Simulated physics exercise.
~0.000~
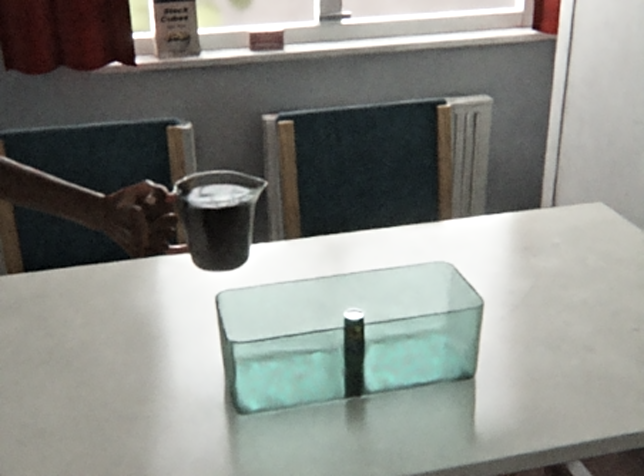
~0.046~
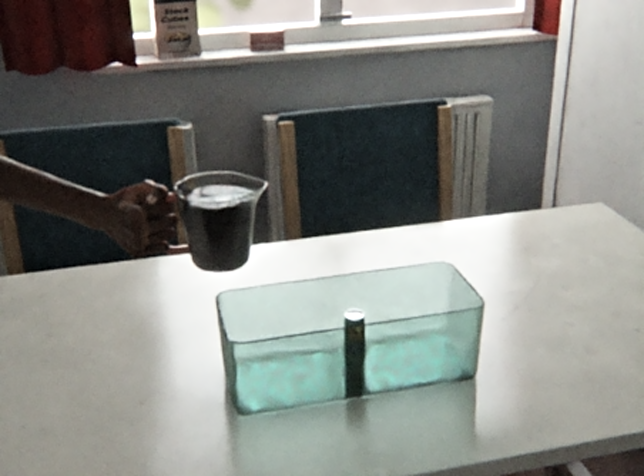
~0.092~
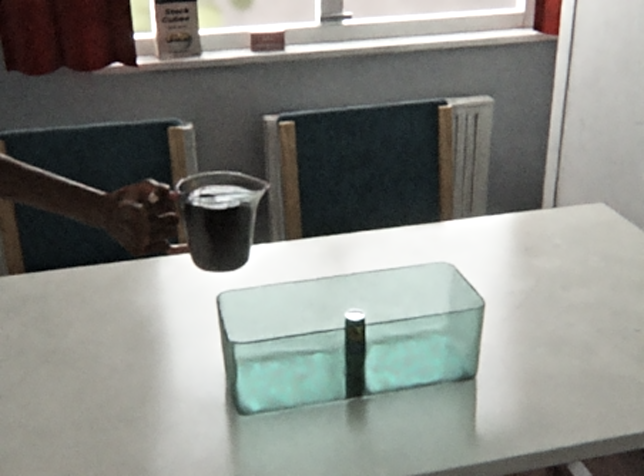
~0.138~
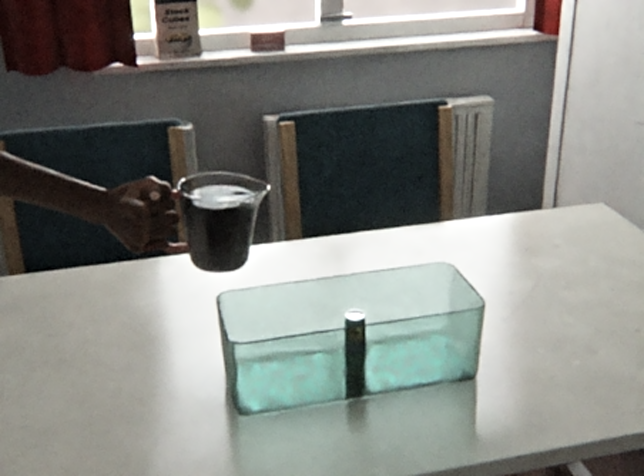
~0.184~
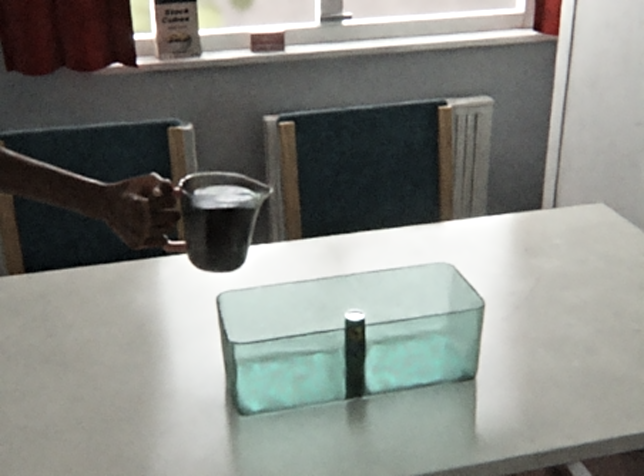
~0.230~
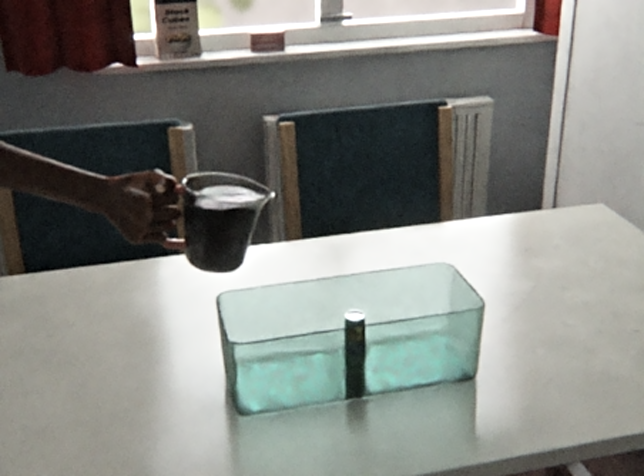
A hand holding a glass jug of dark liquid above a table, slowly tilting it slightly rightward beside a clear oblong basin.
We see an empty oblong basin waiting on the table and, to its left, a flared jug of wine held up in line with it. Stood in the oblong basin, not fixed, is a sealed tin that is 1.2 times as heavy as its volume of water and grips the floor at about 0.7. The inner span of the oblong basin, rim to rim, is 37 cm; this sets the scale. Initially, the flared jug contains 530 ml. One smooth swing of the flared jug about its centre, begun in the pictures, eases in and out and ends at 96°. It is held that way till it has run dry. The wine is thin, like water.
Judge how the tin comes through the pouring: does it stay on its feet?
Yes.
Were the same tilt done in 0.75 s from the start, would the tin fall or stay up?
Then the tin does not tip.
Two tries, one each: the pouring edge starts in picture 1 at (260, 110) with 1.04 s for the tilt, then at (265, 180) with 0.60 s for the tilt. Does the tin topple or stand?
The tin overturns the first time and stays vertical the second time.
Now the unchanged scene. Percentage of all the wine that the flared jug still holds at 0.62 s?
Around 76 percent.
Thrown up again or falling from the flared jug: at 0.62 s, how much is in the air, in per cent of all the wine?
I'd say close to 18 per cent.
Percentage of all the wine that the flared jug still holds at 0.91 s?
Around 26 in a hundred.
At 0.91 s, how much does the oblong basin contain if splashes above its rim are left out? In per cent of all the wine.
54 per cent, give or take a little.
Then, 0.62 s in, the tilt is 63° and 76 per cent is still to pour; the tin stands where it began.
Then, 0.91 s in, the tilt is 92° and 25 per cent is still to pour; the tin stands where it began.
Then, 1.21 s in, the tilt is 96° and 2 per cent is still to pour; the tin stands where it began.
Then, 1.54 s in, the tilt is 96° and 0 per cent is still to pour; the tin stands where it began.
Finally, the tin stands where it began.
